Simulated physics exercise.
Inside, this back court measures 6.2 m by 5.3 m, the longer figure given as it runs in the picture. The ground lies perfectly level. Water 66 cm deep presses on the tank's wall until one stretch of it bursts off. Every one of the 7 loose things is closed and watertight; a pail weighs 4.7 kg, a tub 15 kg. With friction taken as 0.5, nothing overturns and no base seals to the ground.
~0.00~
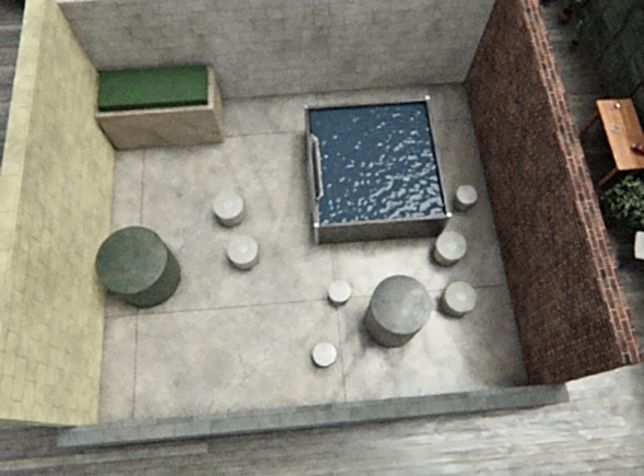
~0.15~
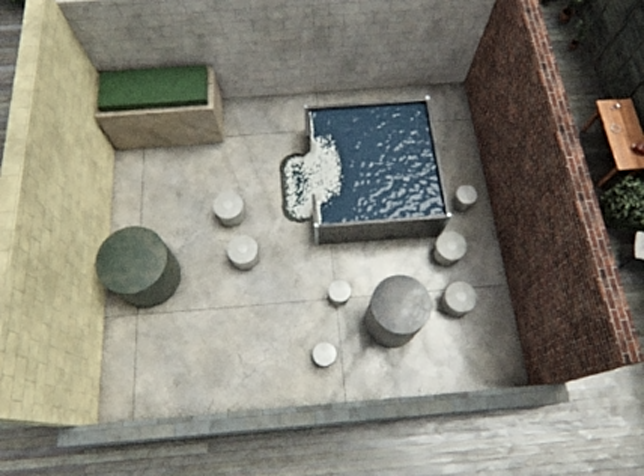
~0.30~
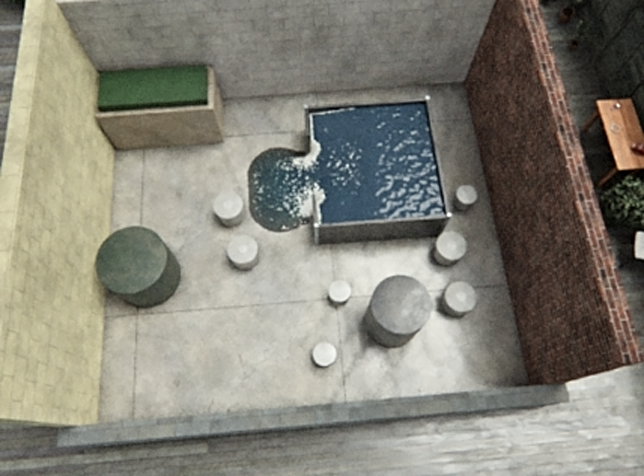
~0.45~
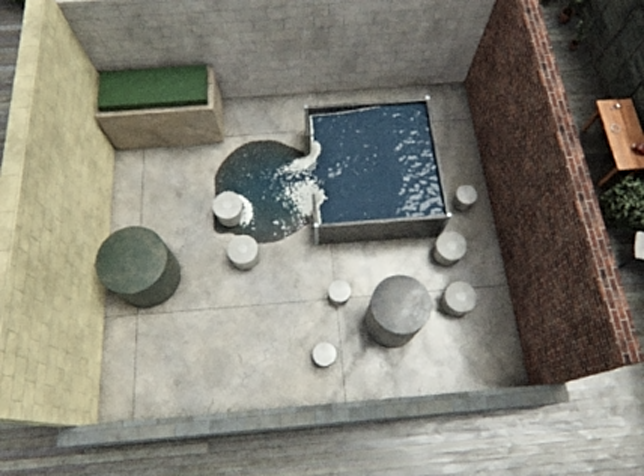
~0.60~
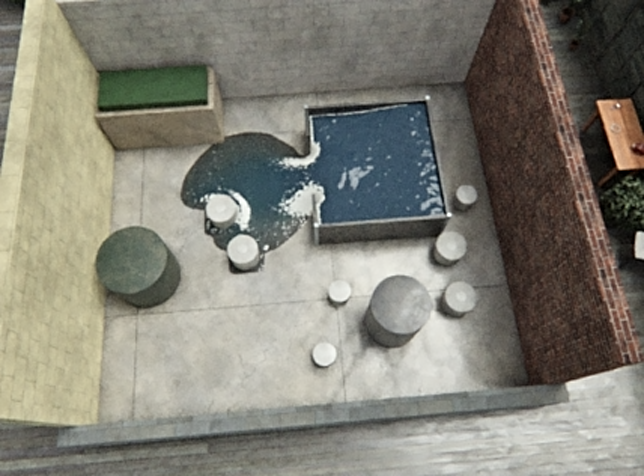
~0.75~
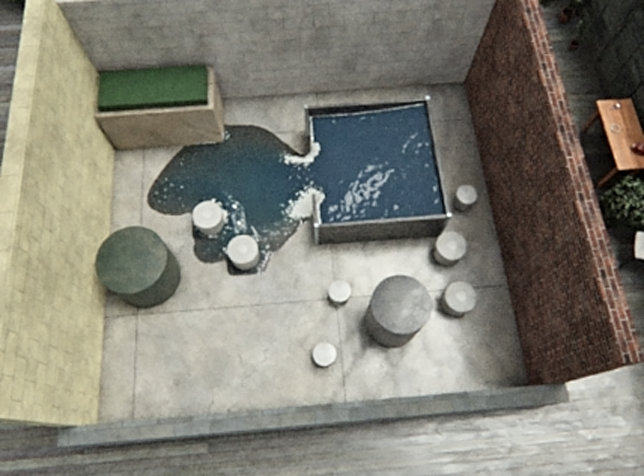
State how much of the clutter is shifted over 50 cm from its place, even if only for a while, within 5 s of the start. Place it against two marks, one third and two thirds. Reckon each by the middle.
Short of one third.
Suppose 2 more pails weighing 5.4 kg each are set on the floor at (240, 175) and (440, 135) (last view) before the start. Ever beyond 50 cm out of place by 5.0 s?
In the order asked they come out beyond the limit, inside the limit.
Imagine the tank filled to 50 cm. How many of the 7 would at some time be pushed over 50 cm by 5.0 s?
Count: 2.
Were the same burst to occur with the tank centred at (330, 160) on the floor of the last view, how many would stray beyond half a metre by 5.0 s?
So the tally would be 2.
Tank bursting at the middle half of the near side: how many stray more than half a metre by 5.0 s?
Count: 4.
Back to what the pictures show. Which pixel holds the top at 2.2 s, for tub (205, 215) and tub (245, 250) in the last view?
Around (113, 230) and (225, 293).
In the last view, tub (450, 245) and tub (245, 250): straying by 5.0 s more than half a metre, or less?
In that order: Short of it, more.
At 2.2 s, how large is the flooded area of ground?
Close to 17 m2, I'd say.
After 1.1 s 1 of 7 are over 50 cm from their spots; 0 afloat.
After 2.2 s 2 of 7 are over 50 cm from their spots; 1 afloat.
After 3.5 s 2 of 7 are over 50 cm from their spots; 1 afloat.
After 5.0 s 2 of 7 are over 50 cm from their spots, and 2 have been at some point; 1 afloat.
